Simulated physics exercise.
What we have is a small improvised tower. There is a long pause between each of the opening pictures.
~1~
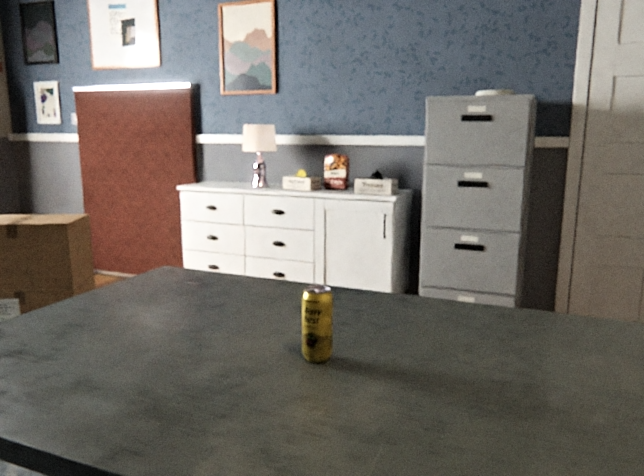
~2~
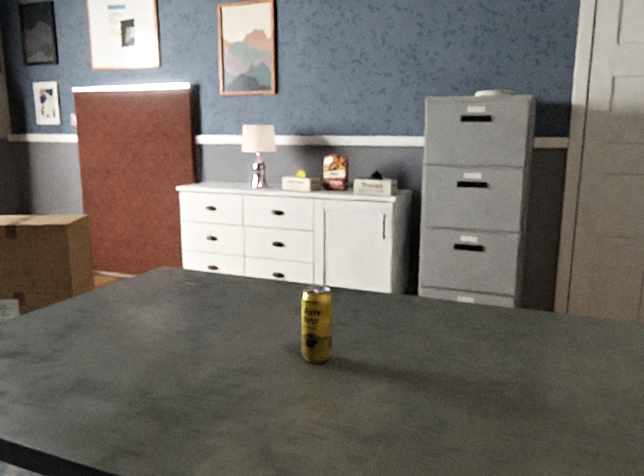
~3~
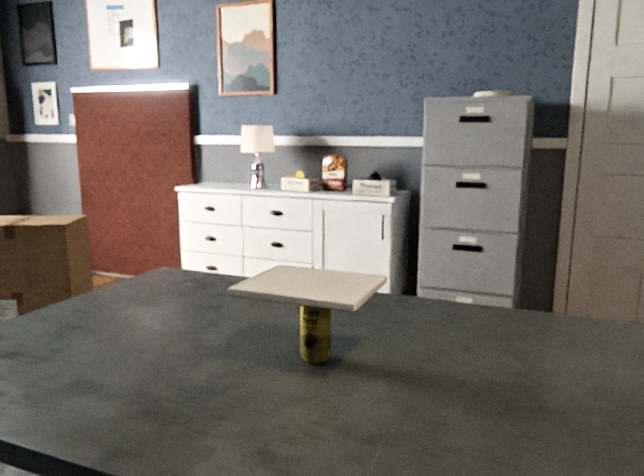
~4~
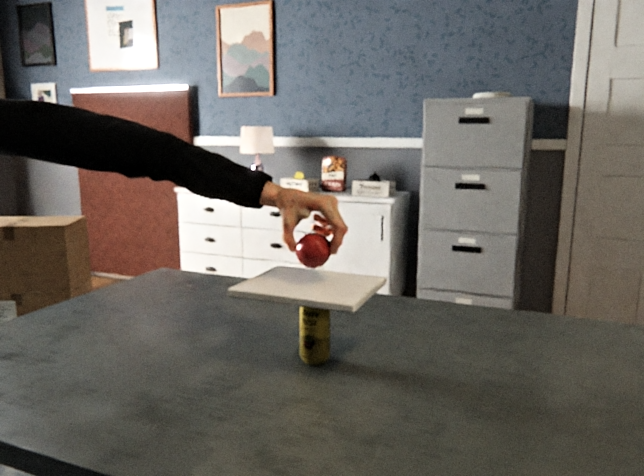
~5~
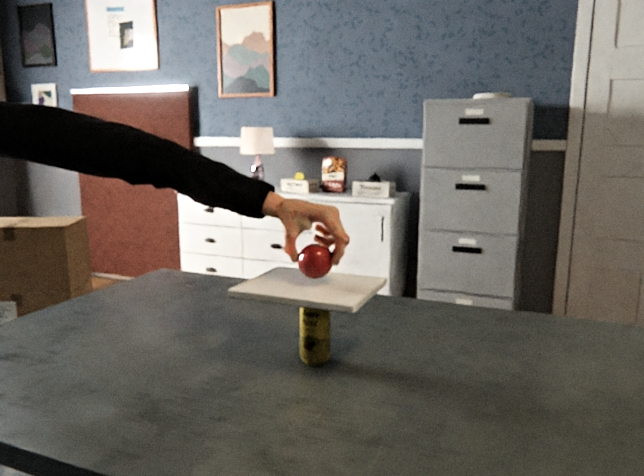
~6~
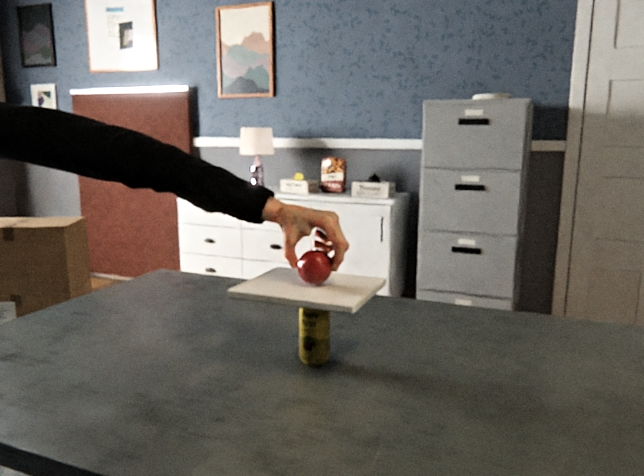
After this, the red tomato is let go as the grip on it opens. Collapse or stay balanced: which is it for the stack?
Stays balanced.
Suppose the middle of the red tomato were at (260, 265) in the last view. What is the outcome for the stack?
Result: The stack tips over.
Then, 0.80 s after the last picture, things are still on the move.
Then, 1.70 s after the last picture, nothing has stirred.
At rest, all 3 in place. Seen from the same camera at the end, red tomato near (315, 267). The stack stays up.
